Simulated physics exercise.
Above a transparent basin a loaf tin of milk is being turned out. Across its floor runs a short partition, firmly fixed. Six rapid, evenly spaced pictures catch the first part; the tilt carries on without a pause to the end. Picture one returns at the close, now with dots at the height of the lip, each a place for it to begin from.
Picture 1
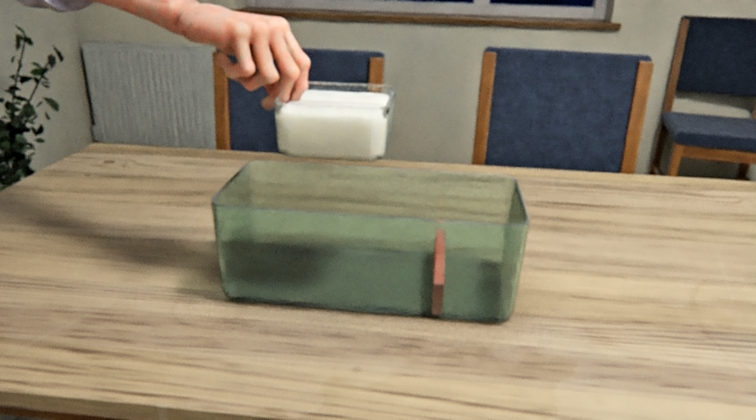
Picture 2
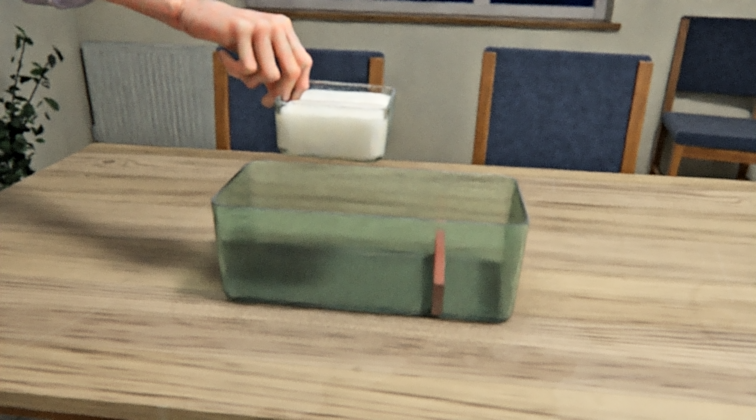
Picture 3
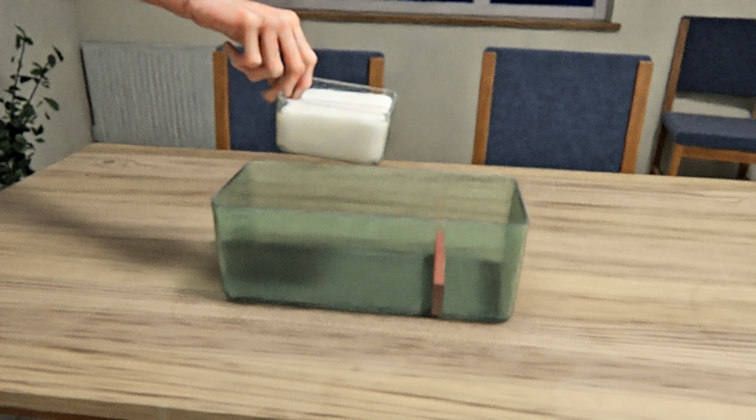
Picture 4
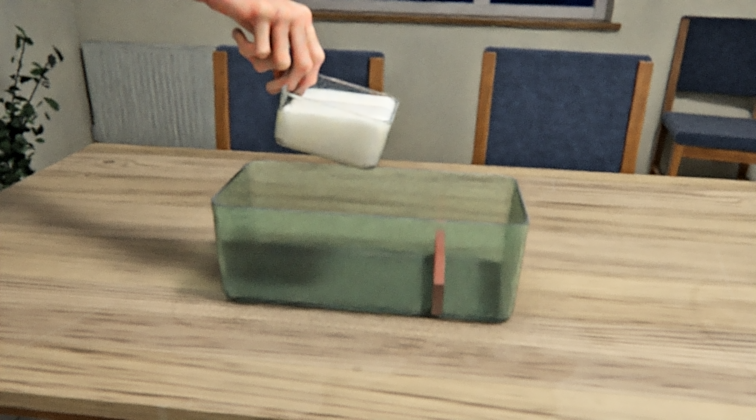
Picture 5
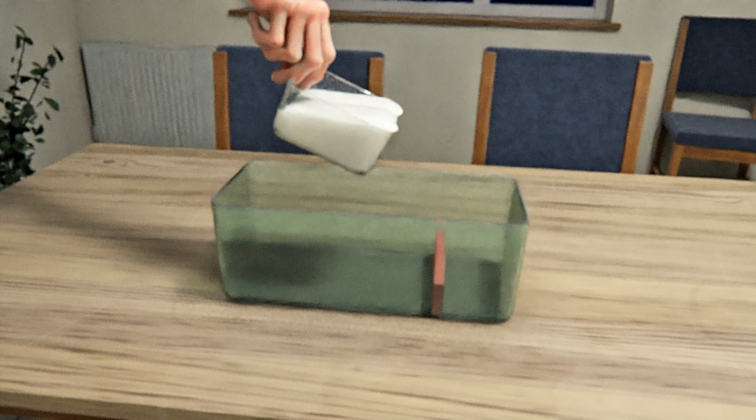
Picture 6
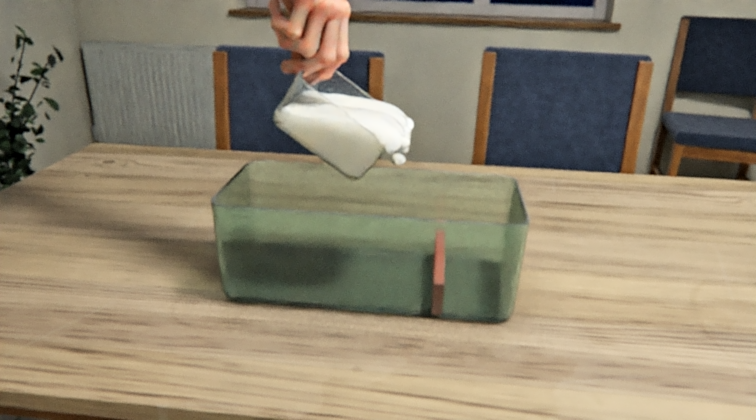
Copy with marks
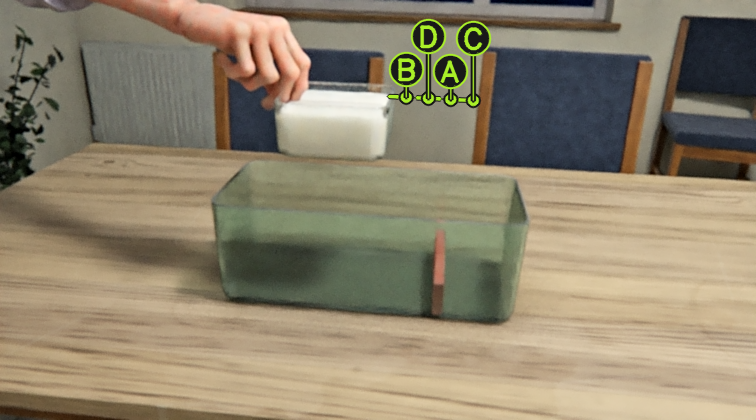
At a wooden dining table, a hand tilting a glass container of milk rightward above a clear basin, milk bulging over its lip.
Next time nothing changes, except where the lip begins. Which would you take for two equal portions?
It is B.
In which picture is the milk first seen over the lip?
In picture 5.
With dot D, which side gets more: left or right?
The right one.
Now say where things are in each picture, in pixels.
Upright, lip at (389, 96); basin from (224, 294) to (513, 317); top of the wall at (440, 254); nothing has left yet, in the first frame.
Upright, lip at (390, 97); nothing has left yet, in the second frame.
Tipped about 6°, lip at (391, 102); nothing has left yet, in the third frame.
Tipped about 14°, lip at (393, 109); nothing has left yet, in the fourth frame.
Tipped about 24°, lip at (394, 119); milk is over the lip, down to (398, 120), in the fifth frame.
Tipped about 35°, lip at (393, 130); milk is over the lip, down to (400, 151), in the sixth frame.
In lime, A at (450, 99); B at (406, 97); C at (473, 100); D at (428, 98).
Choosing A, about 26 % ends left of the wall and 73 % right of it.
Choosing B, about 47 % ends left of the wall and 52 % right of it.
Choosing C, about 32 % ends left of the wall and 67 % right of it.
Choosing D, about 33 % ends left of the wall and 67 % right of it.
